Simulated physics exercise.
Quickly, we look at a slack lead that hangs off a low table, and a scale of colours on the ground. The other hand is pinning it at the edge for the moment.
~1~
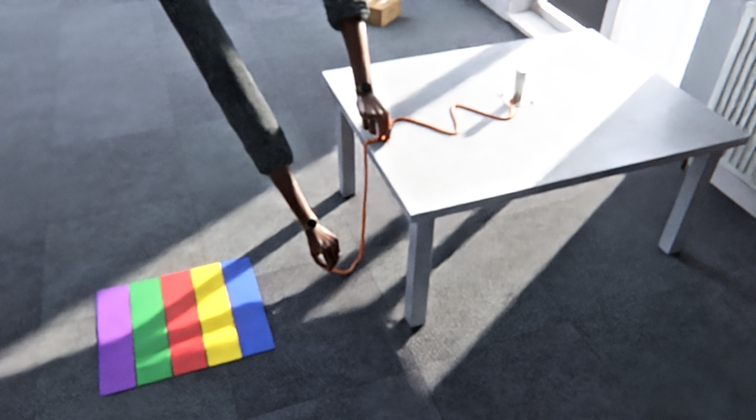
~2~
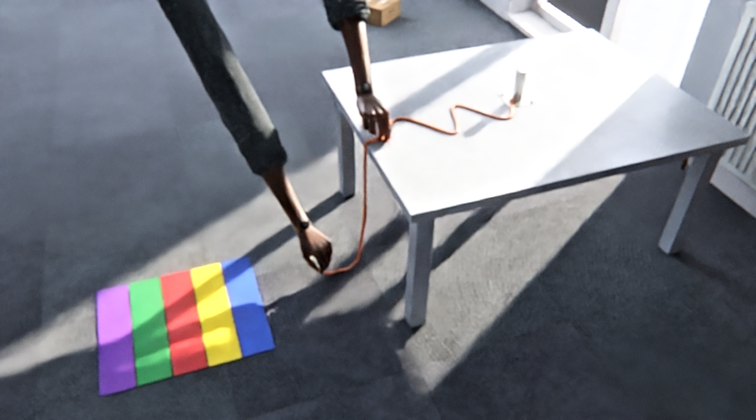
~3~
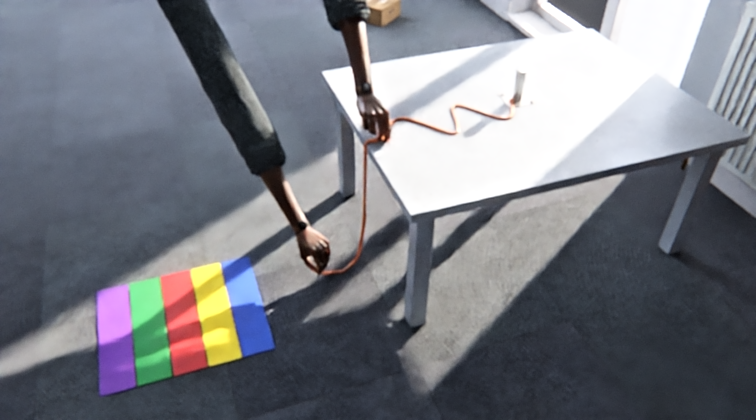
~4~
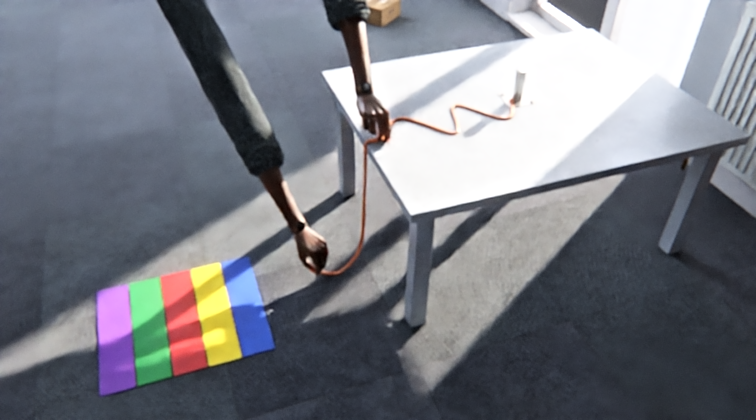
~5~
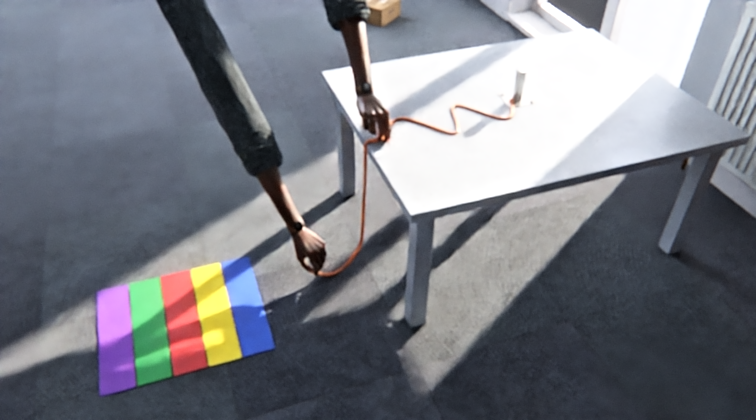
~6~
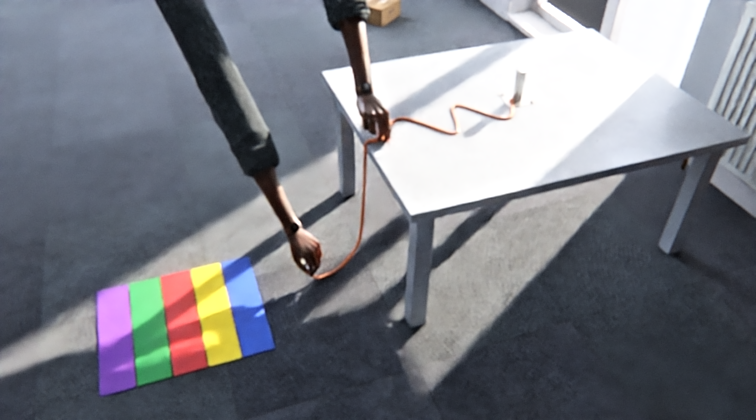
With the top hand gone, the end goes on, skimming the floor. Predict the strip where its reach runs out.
Its reach runs out at the purple strip.
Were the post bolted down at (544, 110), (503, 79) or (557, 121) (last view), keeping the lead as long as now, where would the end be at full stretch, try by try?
Approximate pixels in order: (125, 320), (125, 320), (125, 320).
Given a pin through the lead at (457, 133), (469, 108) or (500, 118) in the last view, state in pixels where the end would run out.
It would sit near (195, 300) the first time, (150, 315) the second and (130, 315) the third.
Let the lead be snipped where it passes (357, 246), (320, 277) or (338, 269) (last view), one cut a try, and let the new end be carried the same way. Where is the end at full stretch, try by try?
The pixels are (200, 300), (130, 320) and (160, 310), in the order of the tries.
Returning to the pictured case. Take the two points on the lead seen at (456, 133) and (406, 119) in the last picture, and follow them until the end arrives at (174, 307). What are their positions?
About (379, 131), and the other about (356, 170).
Early on, end near (174, 307); over red.
Midway, end near (132, 317); over green.
At the end of the slack, end near (108, 323); over purple. The end stops over the purple strip.
